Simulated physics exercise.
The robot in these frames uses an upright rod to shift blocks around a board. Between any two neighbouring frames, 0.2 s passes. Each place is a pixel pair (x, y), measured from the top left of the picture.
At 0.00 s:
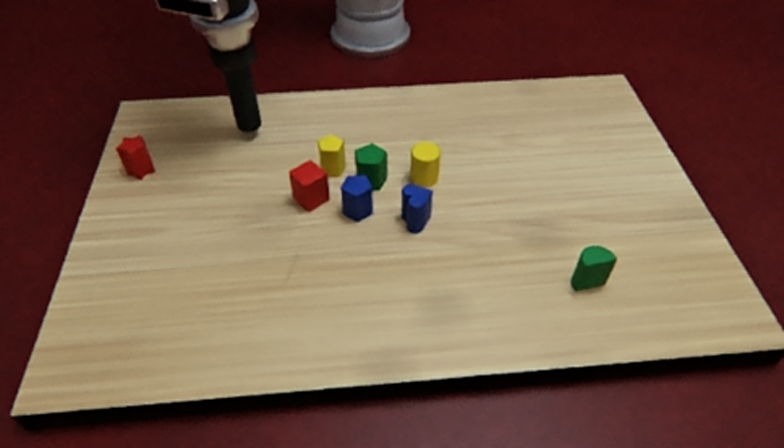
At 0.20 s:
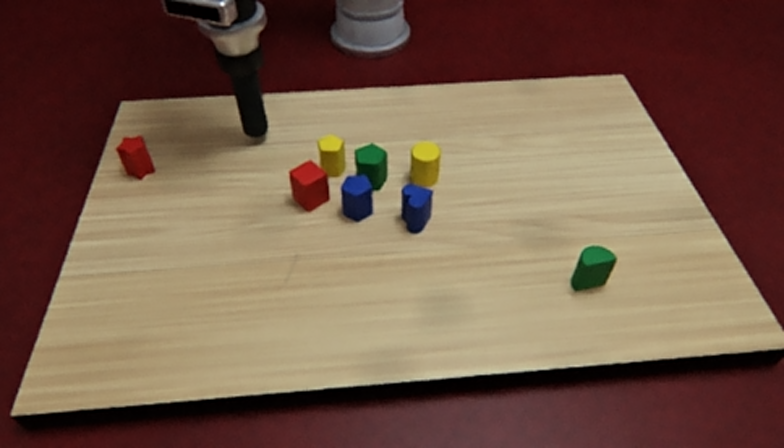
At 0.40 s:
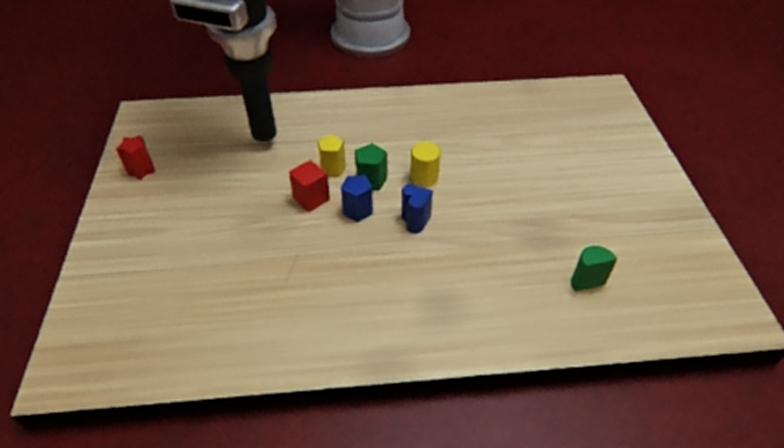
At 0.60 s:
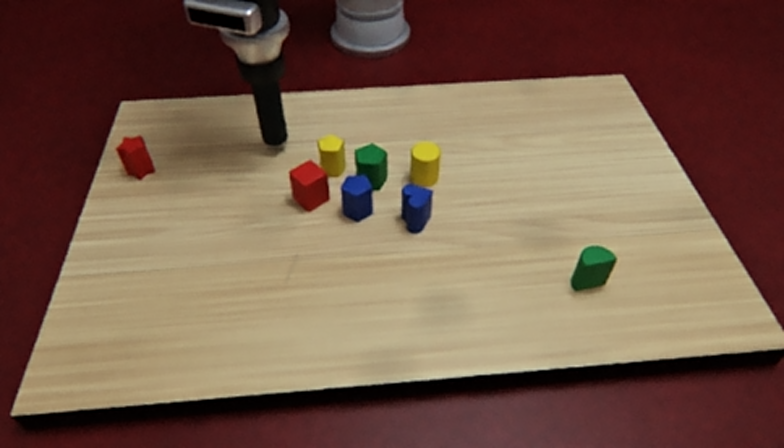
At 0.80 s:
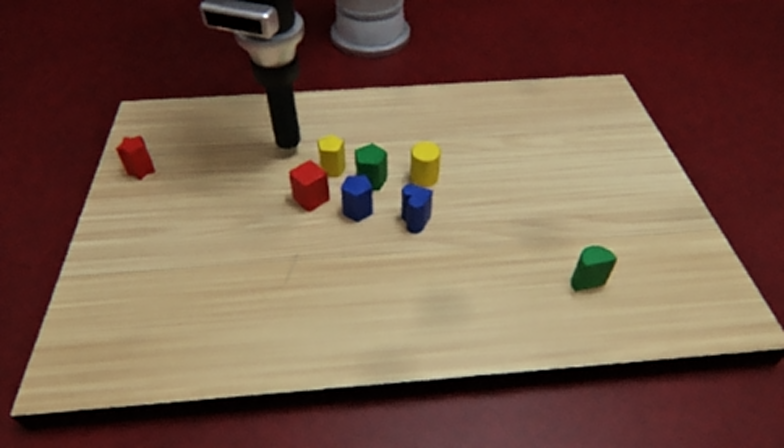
Robot arm with an upright black rod moving slowly right across a wooden board toward clustered coloured blocks, which stay still.
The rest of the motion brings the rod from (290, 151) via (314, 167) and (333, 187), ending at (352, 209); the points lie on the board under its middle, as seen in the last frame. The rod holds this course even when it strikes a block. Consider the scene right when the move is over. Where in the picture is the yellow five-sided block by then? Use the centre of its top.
For the centre of its top, I'd go with (354, 151).
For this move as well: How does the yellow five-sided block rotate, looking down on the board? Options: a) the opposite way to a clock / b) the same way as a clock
a.
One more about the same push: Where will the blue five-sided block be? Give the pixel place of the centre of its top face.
Around pixel (372, 198).
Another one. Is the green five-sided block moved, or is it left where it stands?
The green five-sided block will not stay where it is.
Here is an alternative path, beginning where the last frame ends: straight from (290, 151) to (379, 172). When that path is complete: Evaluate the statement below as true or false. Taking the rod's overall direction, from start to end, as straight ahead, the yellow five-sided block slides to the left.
The statement is false.
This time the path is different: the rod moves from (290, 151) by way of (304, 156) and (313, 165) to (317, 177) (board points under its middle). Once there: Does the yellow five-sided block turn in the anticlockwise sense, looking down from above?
I believe so.
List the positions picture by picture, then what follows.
In the first frame, rod's lower end (250, 125); red four-sided block (308, 172); yellow five-sided block (330, 143); blue five-sided block (356, 184); green five-sided block (370, 153).
In the second frame, rod (256, 130); blocks still.
In the third frame, rod (265, 135); blocks still.
In the fourth frame, rod (275, 139); blocks still.
In the fifth frame, rod (288, 142); red four-sided block (308, 172); yellow five-sided block (330, 143); blue five-sided block (356, 184); green five-sided block (370, 153).
On the path given first. One third of the way, rod (313, 158); yellow five-sided block (337, 145).
Two thirds of the way, rod (332, 177); yellow five-sided block (354, 151), turned 80° anticlockwise; green five-sided block (380, 153), turned 25° clockwise.
At the end, rod (351, 200); red four-sided block still; yellow five-sided block (354, 151), turned 85° anticlockwise; blue five-sided block (372, 198); green five-sided block (381, 153), turned 20° clockwise.
